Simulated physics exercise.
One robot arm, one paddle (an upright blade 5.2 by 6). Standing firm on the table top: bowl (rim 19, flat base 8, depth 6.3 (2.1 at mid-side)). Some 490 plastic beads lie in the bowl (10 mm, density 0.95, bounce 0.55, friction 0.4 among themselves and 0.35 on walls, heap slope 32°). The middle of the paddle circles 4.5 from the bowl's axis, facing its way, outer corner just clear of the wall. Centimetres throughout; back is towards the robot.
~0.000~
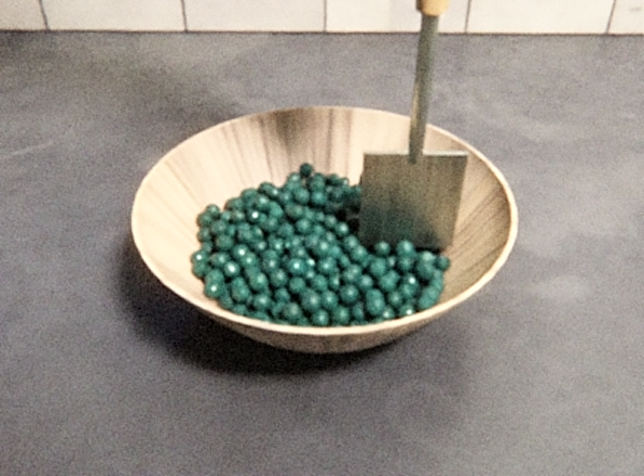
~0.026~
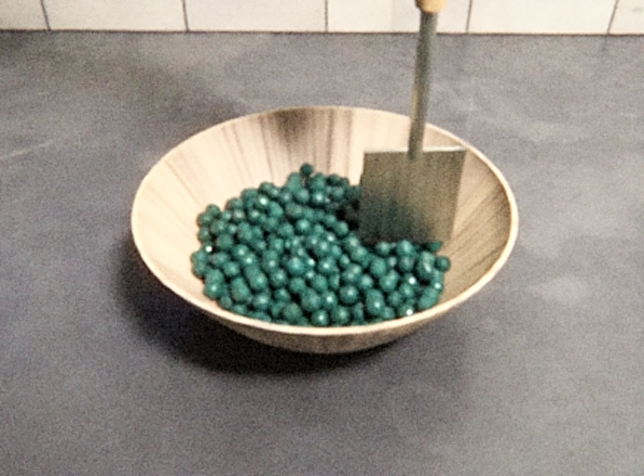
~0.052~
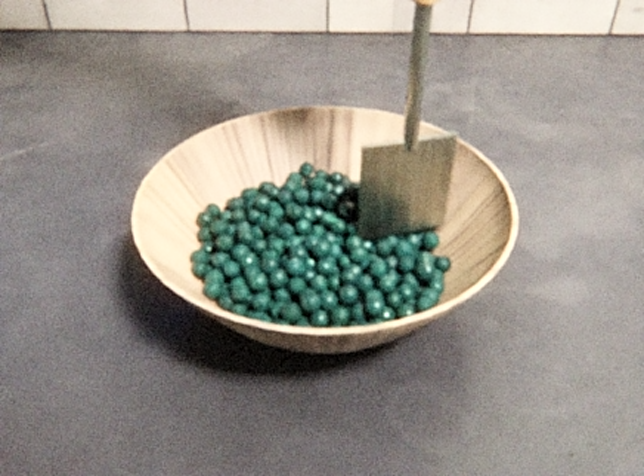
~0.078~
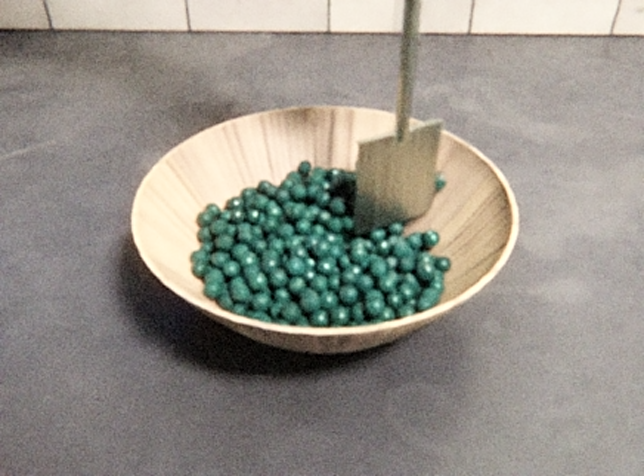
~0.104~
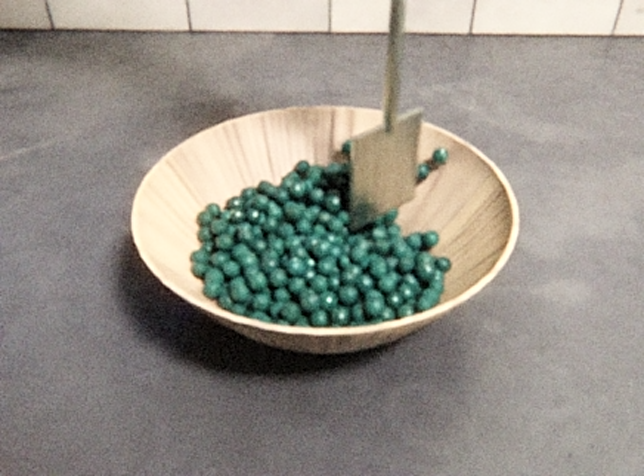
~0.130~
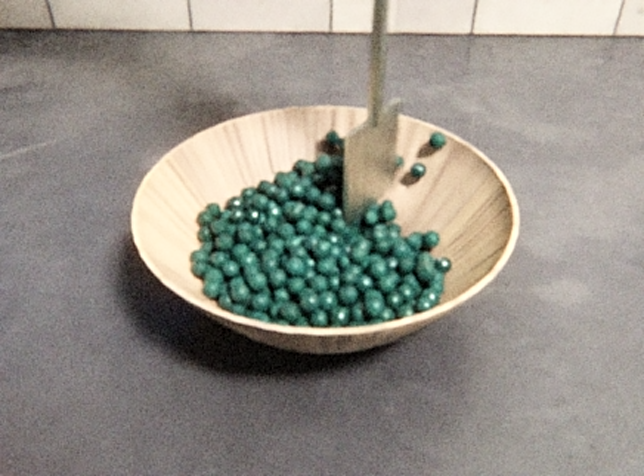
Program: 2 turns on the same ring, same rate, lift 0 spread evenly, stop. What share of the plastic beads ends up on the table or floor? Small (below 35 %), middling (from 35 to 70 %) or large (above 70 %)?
Answer: Small; below 35 % of the plastic beads finish on the table or floor.
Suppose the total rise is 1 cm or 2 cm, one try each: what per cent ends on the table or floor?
Some 5 and 5 per cent.
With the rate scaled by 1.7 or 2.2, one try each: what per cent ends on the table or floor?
About 35 and 45 per cent.
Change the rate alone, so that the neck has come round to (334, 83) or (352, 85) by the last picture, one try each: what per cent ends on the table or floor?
About 30 and 20 per cent.
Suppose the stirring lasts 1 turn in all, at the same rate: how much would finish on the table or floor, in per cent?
In that case some 10 per cent.
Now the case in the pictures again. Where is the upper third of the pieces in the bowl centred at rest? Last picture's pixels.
Near (388, 214).
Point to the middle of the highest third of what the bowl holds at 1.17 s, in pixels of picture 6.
Around (276, 285).
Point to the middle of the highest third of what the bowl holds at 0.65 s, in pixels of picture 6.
At about (422, 250).
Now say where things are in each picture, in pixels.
In the first frame, paddle neck at (419, 125), 0° round; upper third of the load around (311, 240), from x 200 to 440, top at y 170; 490 in the bowl.
In the second frame, paddle neck at (418, 122), 4° round; upper third of the load around (311, 240), from x 200 to 440, top at y 170.
In the third frame, paddle neck at (413, 113), 16° round; upper third of the load around (311, 232), from x 200 to 440, top at y 170.
In the fourth frame, paddle neck at (404, 104), 29° round; upper third of the load around (314, 228), from x 200 to 440, top at y 165.
In the fifth frame, paddle neck at (391, 96), 42° round; upper third of the load around (314, 222), from x 200 to 445, top at y 145.
In the sixth frame, paddle neck at (376, 90), 55° round; upper third of the load around (311, 226), from x 200 to 445, top at y 135; 490 in the bowl.
After 0.65 s, 317° round, highest piece 8 above the table; 455 in the bowl, 28 on the table or floor, 7 in flight or on the tool.
After 1.17 s, 219° round, highest piece 8 above the table; 435 in the bowl, 53 on the table or floor, 2 in flight or on the tool.
After 1.63 s, 0° round, highest piece 6 above the table; 423 in the bowl, 67 on the table or floor.
After 2.33 s, 0° round, highest piece 6 above the table; 423 in the bowl, 67 on the table or floor.
At rest, 423 in the bowl, 67 on the table or floor. That is 14 % on the table or floor.
